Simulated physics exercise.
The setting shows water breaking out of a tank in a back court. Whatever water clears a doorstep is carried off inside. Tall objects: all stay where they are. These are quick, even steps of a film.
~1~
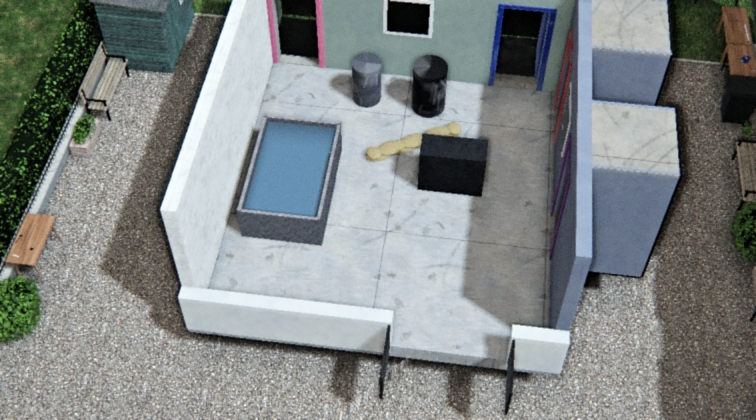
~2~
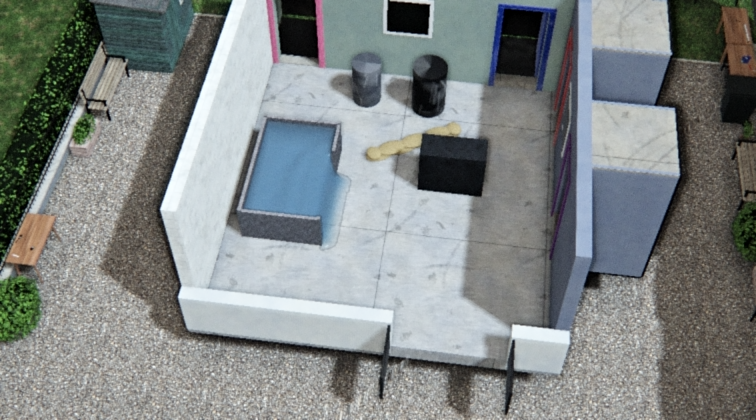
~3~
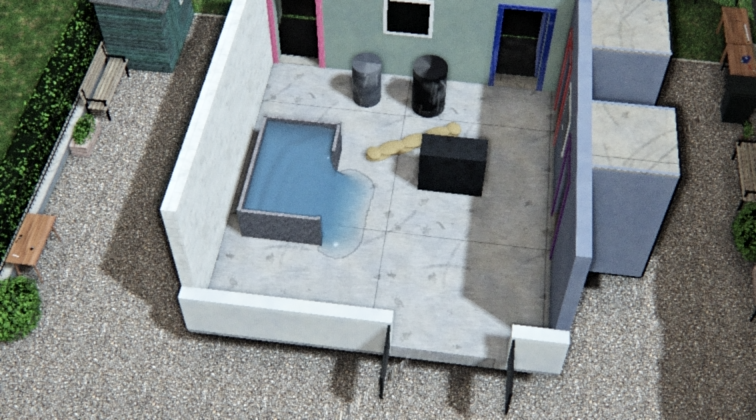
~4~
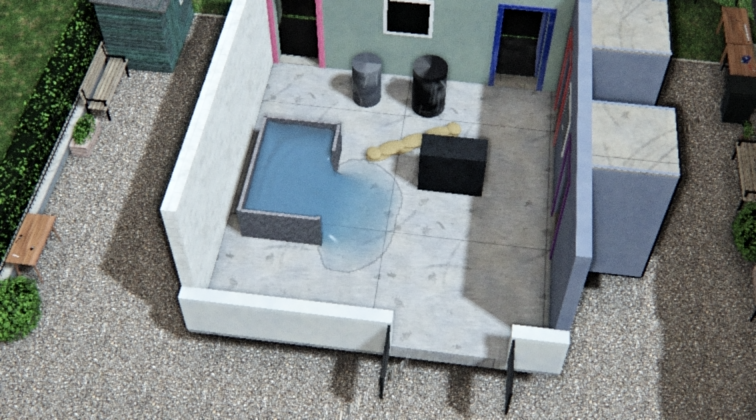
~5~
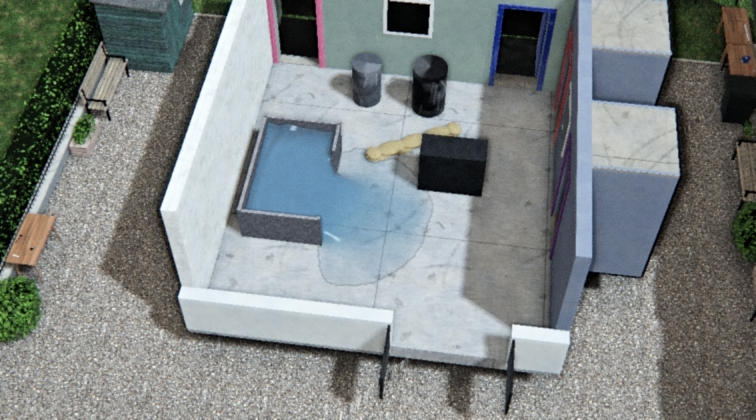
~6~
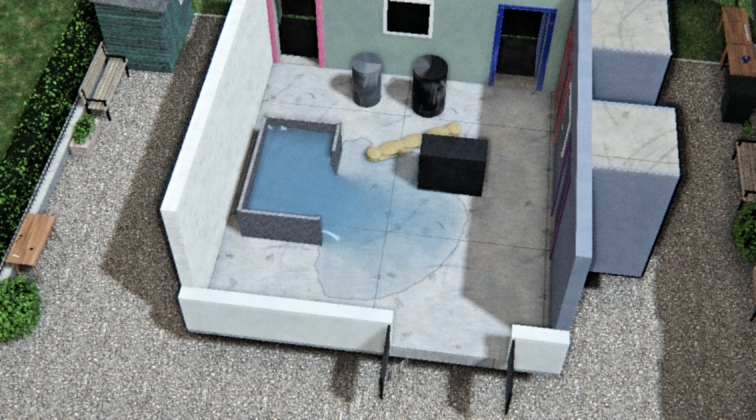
To begin with, blue water sits still in a rectangular tank at the left of a walled court. Part of the tank's right side is then open, and water pours out through the gap, spreading rightward and toward the viewer in a widening, rounded sheet across the pale floor.
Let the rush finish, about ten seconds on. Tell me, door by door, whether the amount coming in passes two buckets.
At the blue door it stays within two buckets; at the purple door it passes two buckets; at the red door it stays within two buckets; at the pink door it stays within two buckets.
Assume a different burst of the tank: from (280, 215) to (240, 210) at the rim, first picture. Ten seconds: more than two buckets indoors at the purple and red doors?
Note - purple door: Short of the mark, red door: Short of the mark.
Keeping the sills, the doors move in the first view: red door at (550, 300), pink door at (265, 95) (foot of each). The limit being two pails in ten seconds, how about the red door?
Red door: Goes past it.
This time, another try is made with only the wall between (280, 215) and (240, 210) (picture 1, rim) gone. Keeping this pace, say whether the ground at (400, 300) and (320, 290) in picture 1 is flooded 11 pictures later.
First place drenched, second place drenched.
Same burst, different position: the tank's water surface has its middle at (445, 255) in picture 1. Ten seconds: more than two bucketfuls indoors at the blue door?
Briefly, blue crosses the line.
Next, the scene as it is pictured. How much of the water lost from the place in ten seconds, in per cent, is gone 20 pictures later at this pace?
Approximately 40 %.
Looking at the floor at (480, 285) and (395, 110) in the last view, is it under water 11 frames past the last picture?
Going in order, I'd call them drenched and bone-dry.
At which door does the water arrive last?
That would be the pink-painted one.
A moment on, water covers 40 % of the floor; the blue door not reached, the purple door under two buckets in, the red door not reached, the pink door not reached.
Next, water covers 50 % of the floor; the blue door not reached, the purple door far over two buckets in, the red door not reached, the pink door not reached.
Then, water covers 50 % of the floor; the blue door wet at the sill, nothing in, the purple door far over two buckets in, the red door wet at the sill, nothing in, the pink door not reached.
Later, water covers 60 % of the floor; the blue door wet at the sill, nothing in, the purple door far over two buckets in, the red door under two buckets in, the pink door not reached.
In the end, water covers 85 % of the floor; the blue door wet at the sill, nothing in, the purple door far over two buckets in, the red door under two buckets in, the pink door wet at the sill, nothing in.
